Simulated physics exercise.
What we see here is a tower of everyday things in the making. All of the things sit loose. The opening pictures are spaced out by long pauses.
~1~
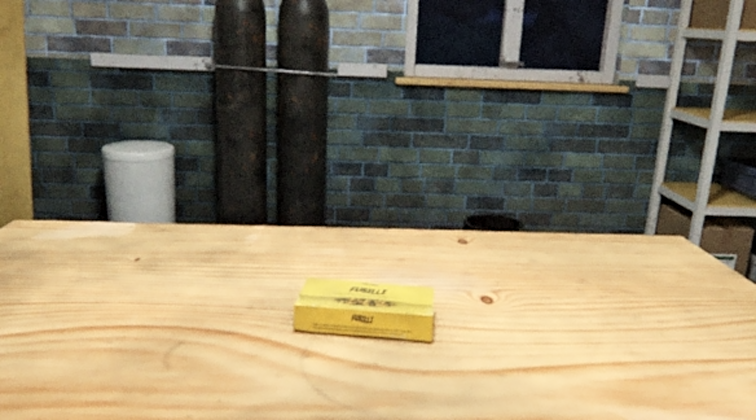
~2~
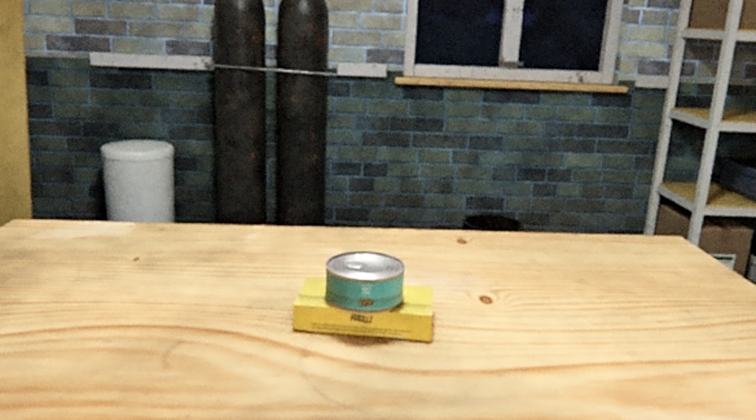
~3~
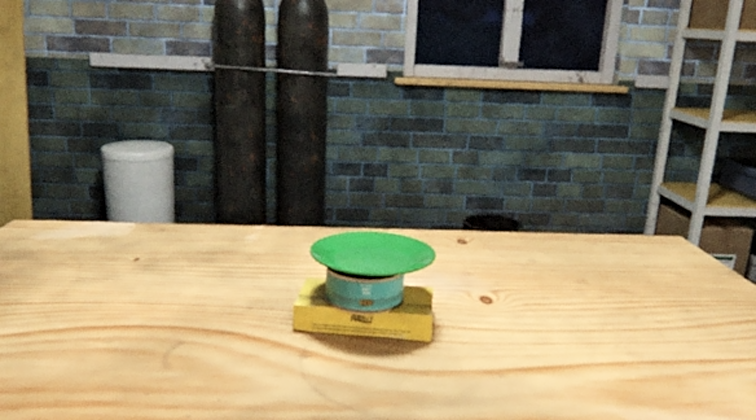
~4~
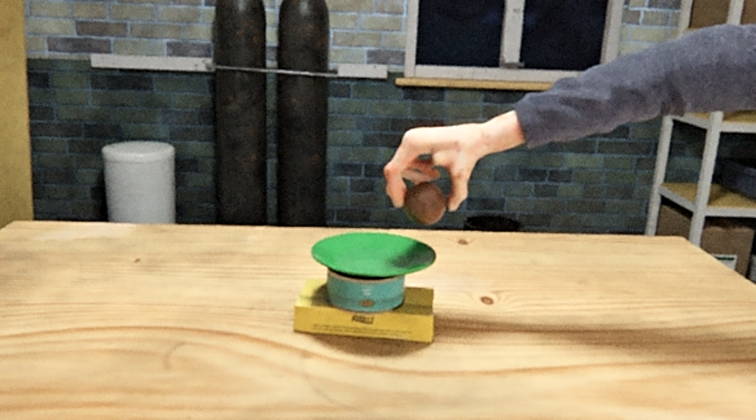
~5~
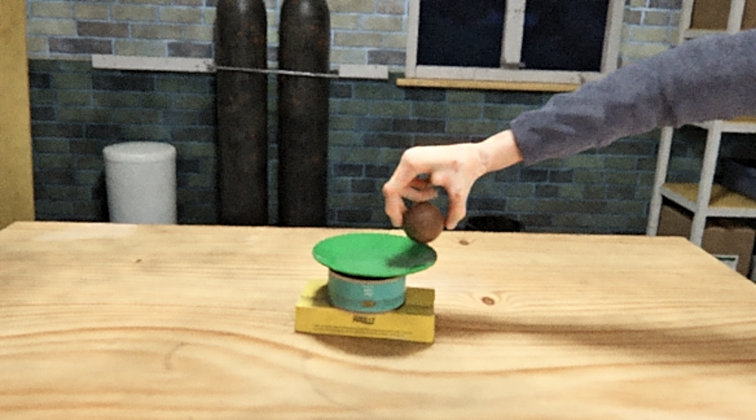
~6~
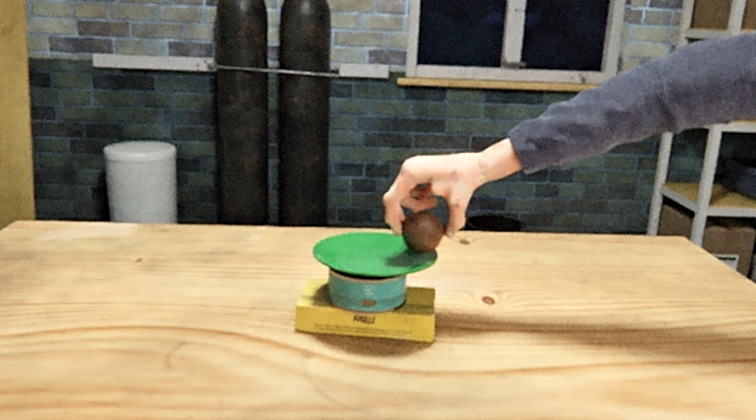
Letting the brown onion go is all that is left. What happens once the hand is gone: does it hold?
My guess is a success.
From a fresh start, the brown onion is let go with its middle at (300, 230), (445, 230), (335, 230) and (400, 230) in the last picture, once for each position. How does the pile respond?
Outcomes in order: A collapse, a collapse, no collapse, no collapse.
Then, 0.40 s past the last view, nothing moves.
Then, 0.80 s past the last view, brown onion resting near (423, 233).
Finally, all 4 still in place. Final places as the last picture's camera would see them, brown onion near (424, 233). The pile holds.
